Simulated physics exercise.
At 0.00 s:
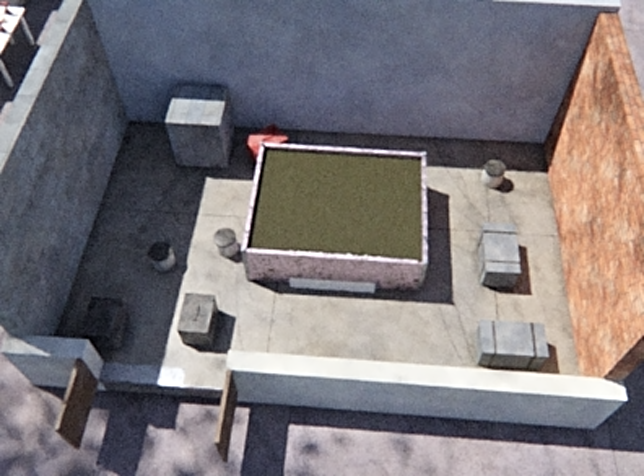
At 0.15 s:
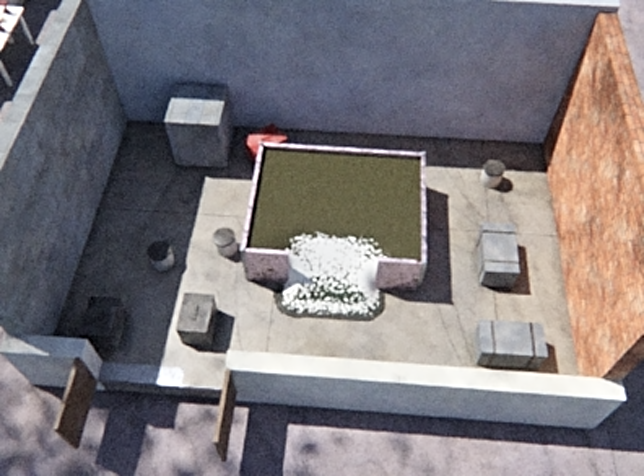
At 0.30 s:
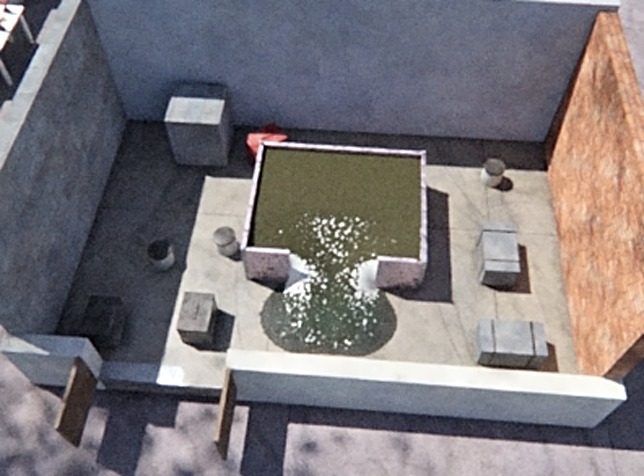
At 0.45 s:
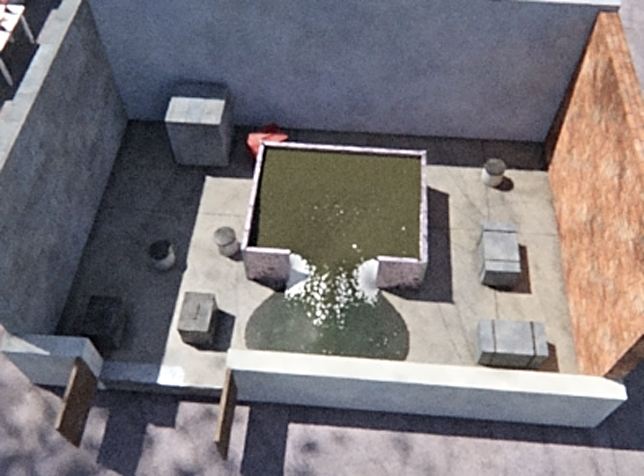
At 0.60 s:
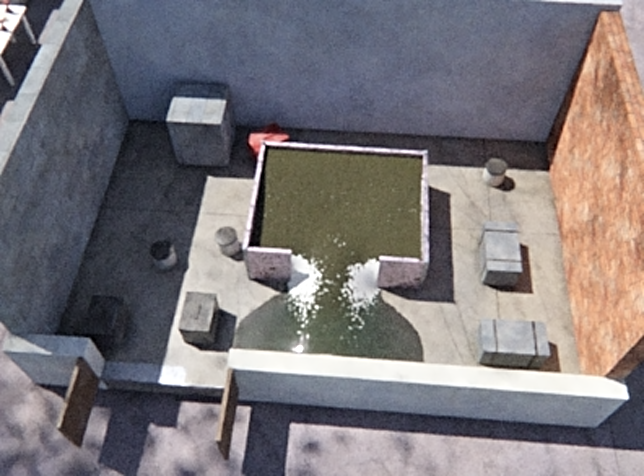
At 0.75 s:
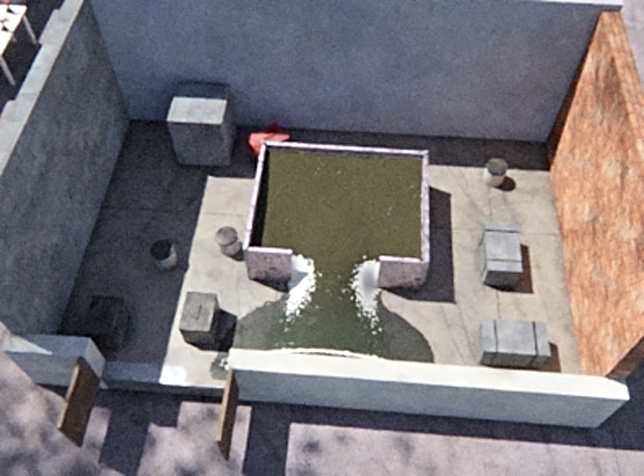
Dark greenish water fills a raised square tank in a walled yard, then bursts in white foam through a gap opening in the tank's front wall. It spreads across the pale floor in a widening rounded pool, reaching the low front wall, while the surrounding blocks and round containers stay in place.
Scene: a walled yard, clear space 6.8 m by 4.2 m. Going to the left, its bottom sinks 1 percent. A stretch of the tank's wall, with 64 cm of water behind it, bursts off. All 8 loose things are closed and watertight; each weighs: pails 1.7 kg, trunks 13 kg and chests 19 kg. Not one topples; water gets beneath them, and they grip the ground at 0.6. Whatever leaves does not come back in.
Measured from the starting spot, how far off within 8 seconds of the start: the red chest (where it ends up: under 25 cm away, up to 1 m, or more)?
It changes position somewhat.
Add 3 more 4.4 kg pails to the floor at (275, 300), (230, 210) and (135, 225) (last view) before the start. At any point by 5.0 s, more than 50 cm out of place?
Taking them in order: Not far enough, not far enough and far enough.
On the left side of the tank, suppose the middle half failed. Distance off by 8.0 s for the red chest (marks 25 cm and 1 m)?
If that happened, the red chest does not really move.
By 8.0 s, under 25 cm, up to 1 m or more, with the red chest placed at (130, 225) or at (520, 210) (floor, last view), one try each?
Order of tries: It is flushed away; it is flushed away.
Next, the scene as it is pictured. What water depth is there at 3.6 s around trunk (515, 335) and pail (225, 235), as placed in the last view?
Close to 7 and 1 centimetres.
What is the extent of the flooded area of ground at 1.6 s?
Wet area: Approx. 11.5 m2.
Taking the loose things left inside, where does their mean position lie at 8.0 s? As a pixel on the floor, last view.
Around (230, 165).
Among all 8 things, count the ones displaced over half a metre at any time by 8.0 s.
That adds up to 7.
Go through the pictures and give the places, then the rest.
The red chest at (266, 138) rests on the ground; water covers 4.3 m2; 0 of 8 have shifted, in the first frame.
The red chest at (265, 138) rests on the ground; water covers 4.9 m2; 0 of 8 have shifted, in the second frame.
The red chest at (265, 137), on the bottom; 5.8 m2 under water; 0 of 8 have shifted, in the third frame.
The red chest at (266, 137), on the bottom; water covers 6.7 m2; 0 of 8 have shifted, in the fourth frame.
The red chest at (267, 137) rests on the ground; water covers 6.9 m2; 0 of 8 have shifted, in the fifth frame.
The red chest at (268, 137) rests on the ground; 7.1 m2 under water; 0 of 8 have shifted, in the sixth frame.
After 1.6 s the red chest is near (268, 137), 0.0 m from its start, aground; 0 of 8 are out; 0 afloat.
After 3.6 s the red chest is near (268, 137), 0.0 m from its start, aground; 0 of 8 are out; 3 afloat.
After 5.6 s the red chest is near (268, 137), 0.0 m from its start, aground; 0 of 8 are out; 5 afloat.
After 8.0 s the red chest is near (243, 142), 0.4 m from its start, afloat; 0 of 8 are out; 8 afloat.
